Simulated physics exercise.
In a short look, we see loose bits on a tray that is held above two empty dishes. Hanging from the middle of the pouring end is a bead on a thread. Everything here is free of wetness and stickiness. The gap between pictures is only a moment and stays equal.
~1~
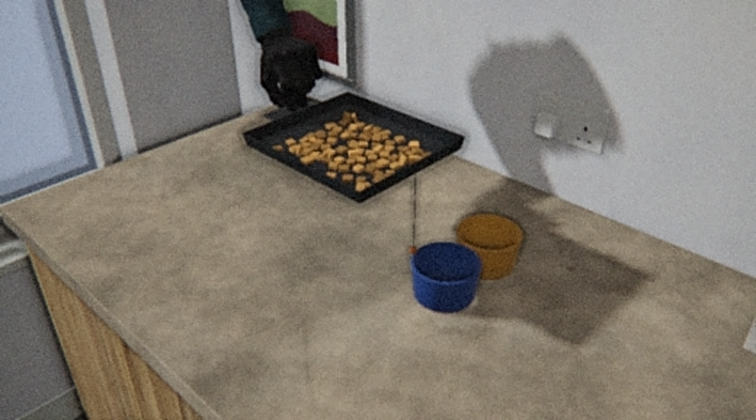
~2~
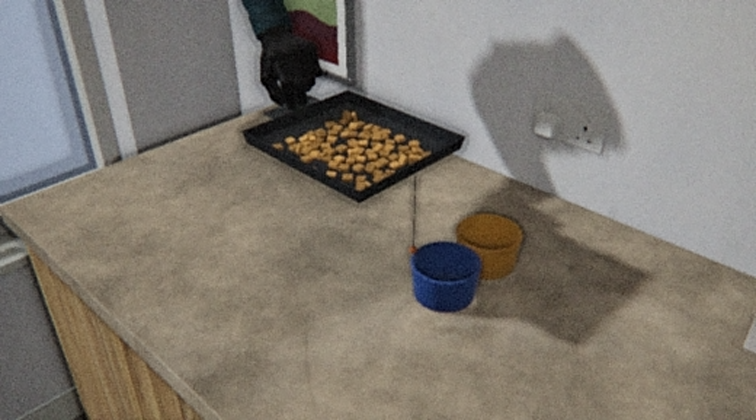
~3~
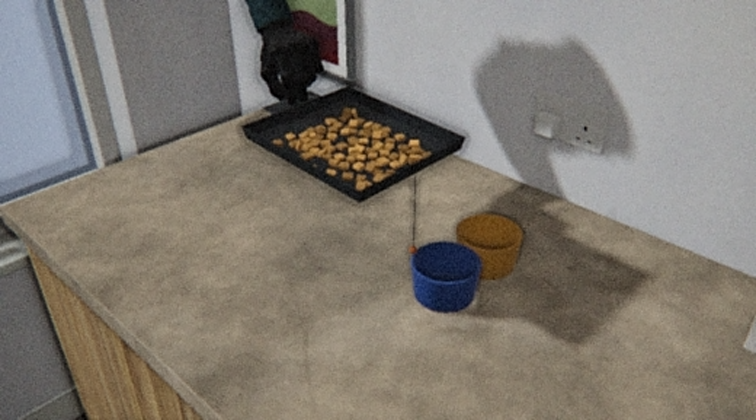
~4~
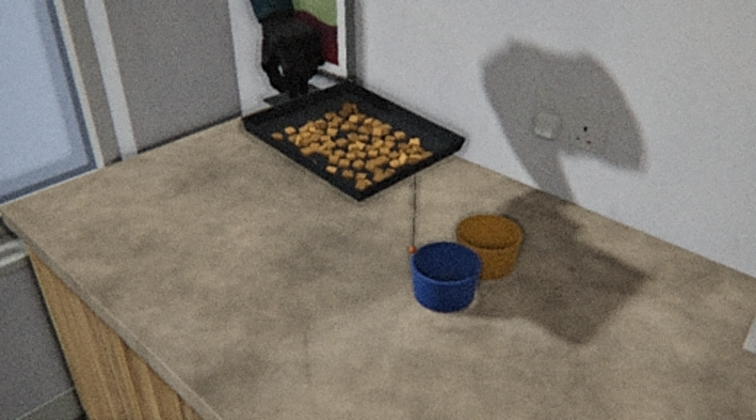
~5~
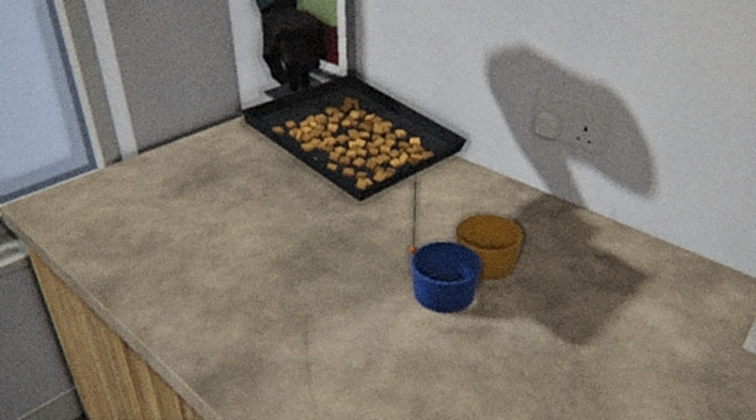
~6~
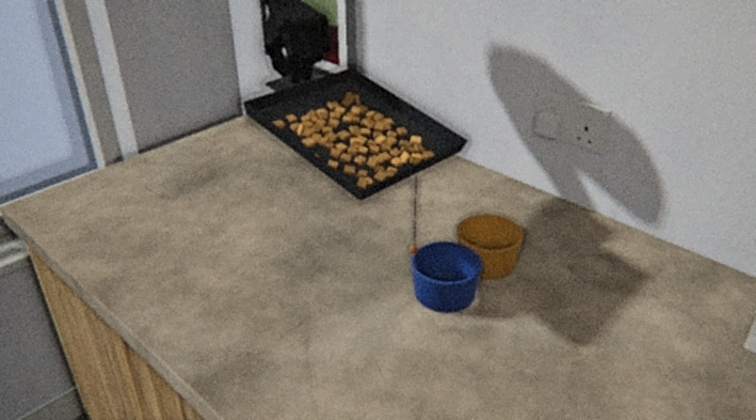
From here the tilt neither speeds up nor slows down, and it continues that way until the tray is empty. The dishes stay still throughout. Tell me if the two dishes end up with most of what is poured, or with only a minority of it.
More of the load is caught than lost.
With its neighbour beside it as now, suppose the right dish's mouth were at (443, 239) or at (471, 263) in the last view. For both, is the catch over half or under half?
Short of half and then the bulk of it.
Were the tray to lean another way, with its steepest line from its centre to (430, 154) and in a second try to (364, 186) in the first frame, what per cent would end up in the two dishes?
The first try gives close to 40 per cent, the second close to 0 per cent.
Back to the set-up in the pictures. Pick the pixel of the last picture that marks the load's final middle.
Near (458, 288).
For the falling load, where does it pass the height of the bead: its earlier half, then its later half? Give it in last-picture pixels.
Starting near (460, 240), moving on to near (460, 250).
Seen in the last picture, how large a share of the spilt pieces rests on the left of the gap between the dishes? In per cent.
Share to the left: Near 70 per cent.
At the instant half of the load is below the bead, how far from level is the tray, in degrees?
105 degrees.
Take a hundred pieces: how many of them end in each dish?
Final share: Left dish at 50 per cent, right dish at 30 per cent.
Soon, tray tipped steeply; all on the tray.
A while on, tray tipped right over; nearly all on the tray; a stray few in the left dish; a stray few in the right dish.
Towards the end, tray tipped past a quarter turn; about half in the left dish; about a quarter in the right dish; about a quarter outside both.
Finally, tray tipped past a quarter turn; about half in the left dish; about a quarter in the right dish; about a quarter outside both.
